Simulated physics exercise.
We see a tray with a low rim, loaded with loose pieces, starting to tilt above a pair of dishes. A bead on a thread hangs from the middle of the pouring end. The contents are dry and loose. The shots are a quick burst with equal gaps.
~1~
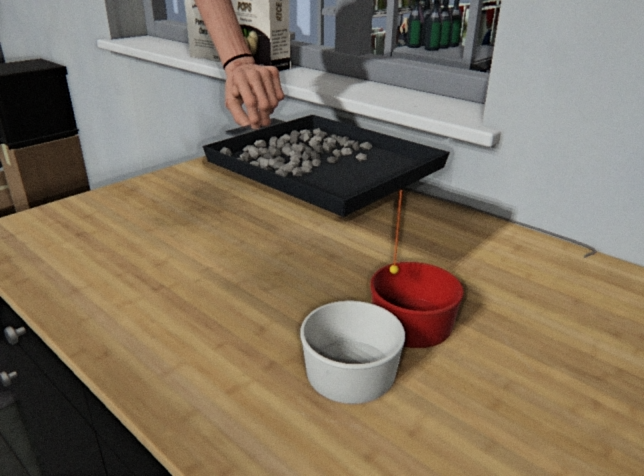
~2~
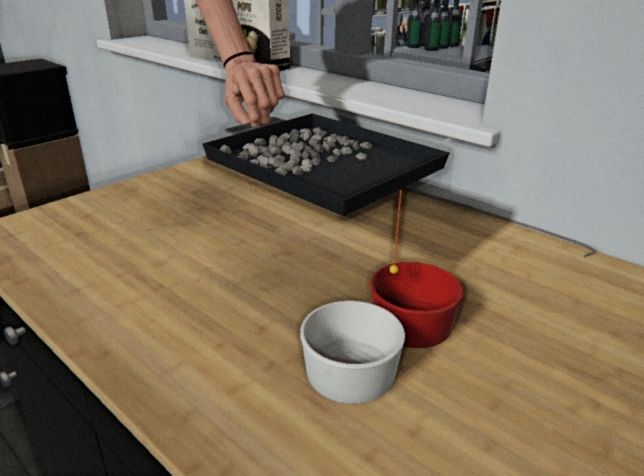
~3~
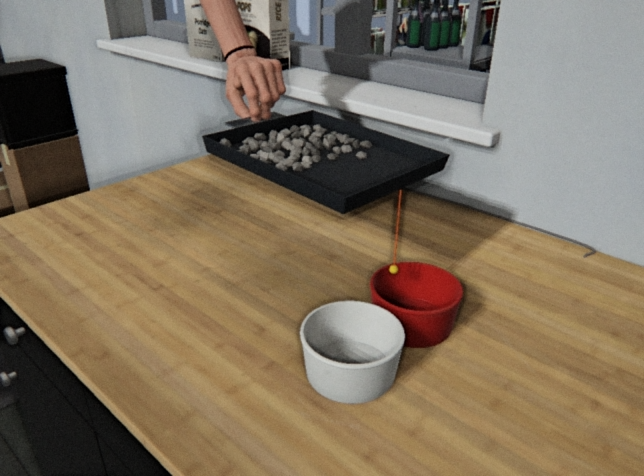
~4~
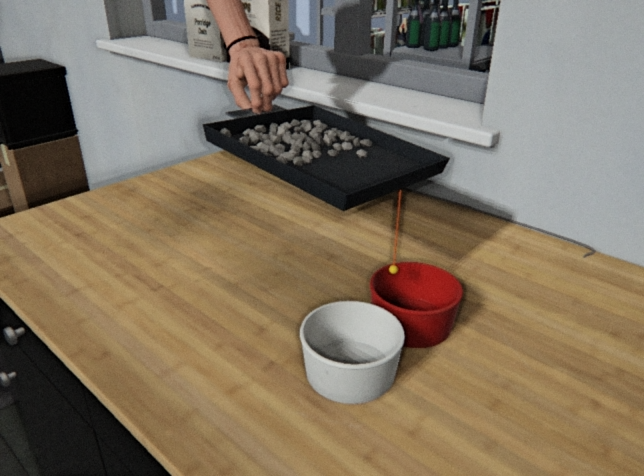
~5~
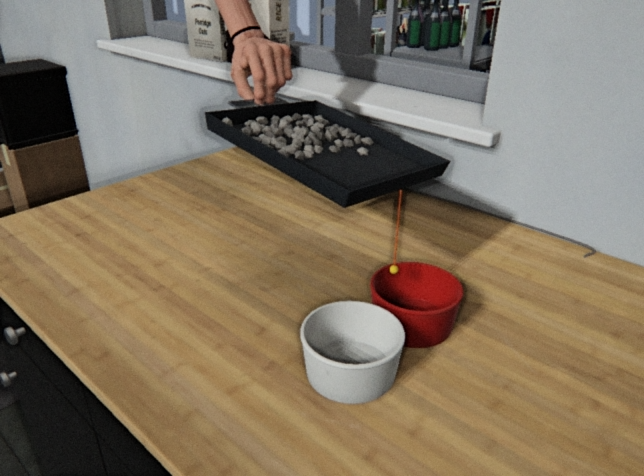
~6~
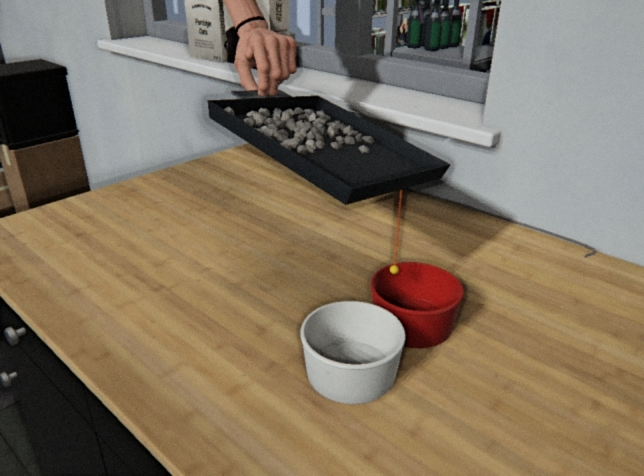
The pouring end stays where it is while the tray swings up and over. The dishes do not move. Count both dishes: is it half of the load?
Together they catch only the smaller part.
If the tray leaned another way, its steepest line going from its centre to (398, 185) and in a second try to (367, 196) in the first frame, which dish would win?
In turn: The right dish; the dish on the left.
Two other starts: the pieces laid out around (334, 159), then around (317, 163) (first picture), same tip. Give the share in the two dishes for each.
The first gives 20 %, the second 10 %.
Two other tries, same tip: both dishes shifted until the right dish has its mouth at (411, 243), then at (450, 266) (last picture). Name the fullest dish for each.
At the first place the dish on the right, at the second the right-hand dish.
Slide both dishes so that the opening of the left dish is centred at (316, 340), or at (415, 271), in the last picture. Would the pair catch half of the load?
One: Not half. Two: Most of it.
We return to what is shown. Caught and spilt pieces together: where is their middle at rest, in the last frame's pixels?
At about (437, 285).
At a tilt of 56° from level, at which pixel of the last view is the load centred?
Roughly at (415, 169).
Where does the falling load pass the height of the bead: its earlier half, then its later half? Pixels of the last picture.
At about (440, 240), then at (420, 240).
Shortly afterwards, tray tipped steeply; all but a few on the tray; only a few outside both; a little in the air.
Next, tray tipped right over; near a third on the tray; only a few in the right dish; near half outside both; a little in the air.
Some moments later, tray tipped past a quarter turn; a little in the right dish; all but a few outside both.
In the end, tray tipped past a quarter turn; none at all in the left dish; a little in the right dish; all but a few outside both.
